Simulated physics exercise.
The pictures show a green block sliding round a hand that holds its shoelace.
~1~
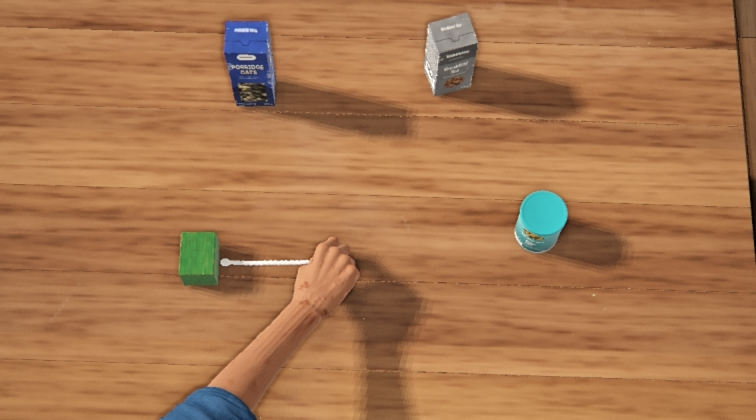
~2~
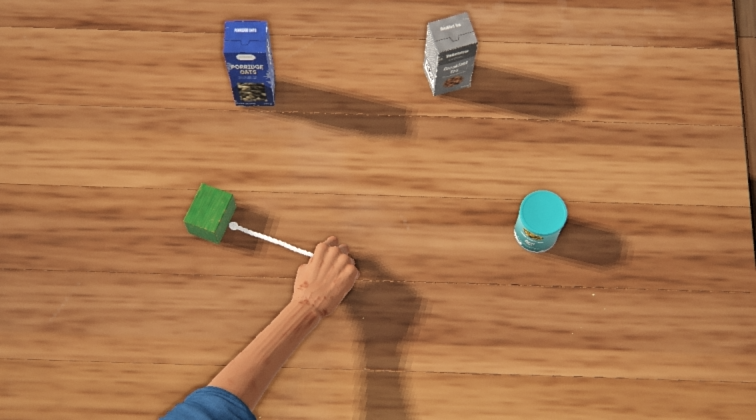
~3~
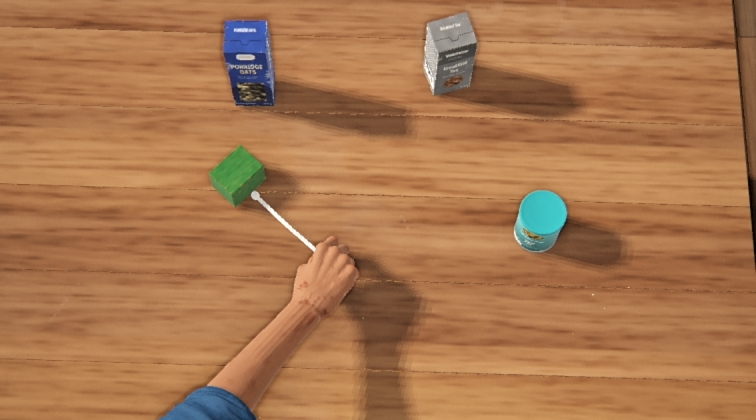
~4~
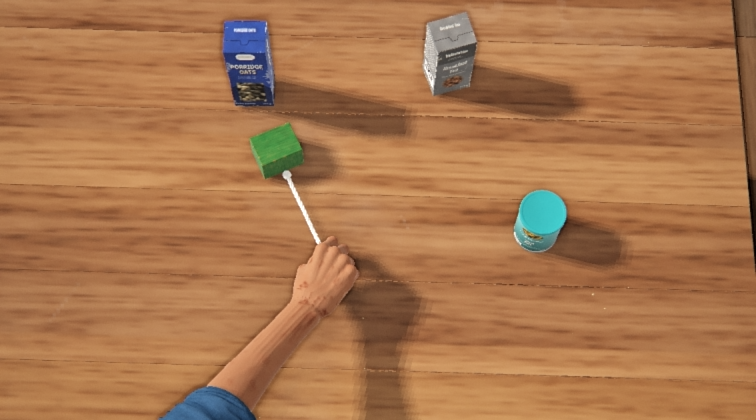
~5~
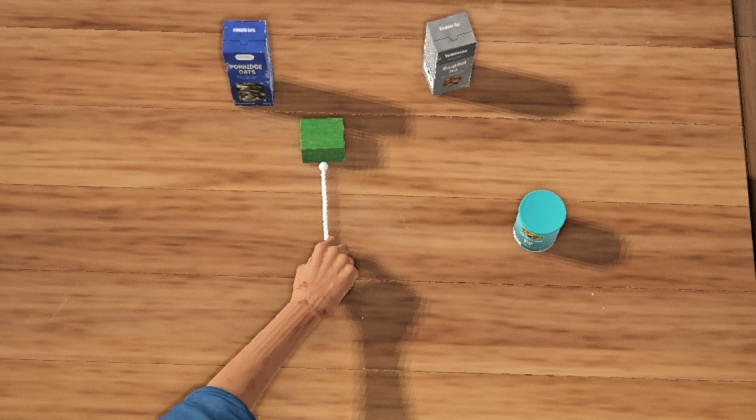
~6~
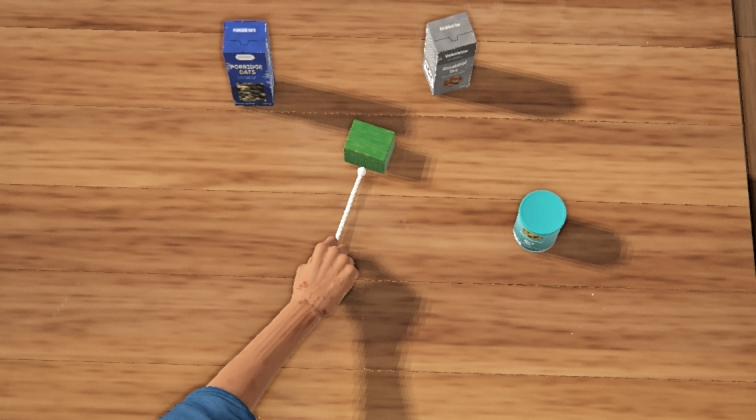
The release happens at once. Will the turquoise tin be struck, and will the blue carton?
Turquoise tin: Yes, struck; blue carton: No, spared.
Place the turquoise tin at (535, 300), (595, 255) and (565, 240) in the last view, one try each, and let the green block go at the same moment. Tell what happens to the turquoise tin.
Result per position - 1: No collision; 2: Collision; 3: Collision.
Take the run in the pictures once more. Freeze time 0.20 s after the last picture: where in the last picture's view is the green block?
It is near (501, 210) at that moment.
Then, 0.08 s later than the last view, block near (452, 185).
Then, 0.20 s later than the last view, block near (501, 210); turquoise tin pushed aside.
Finally, block near (501, 210); turquoise tin pushed aside. The turquoise tin gets hit and the blue carton escapes it.
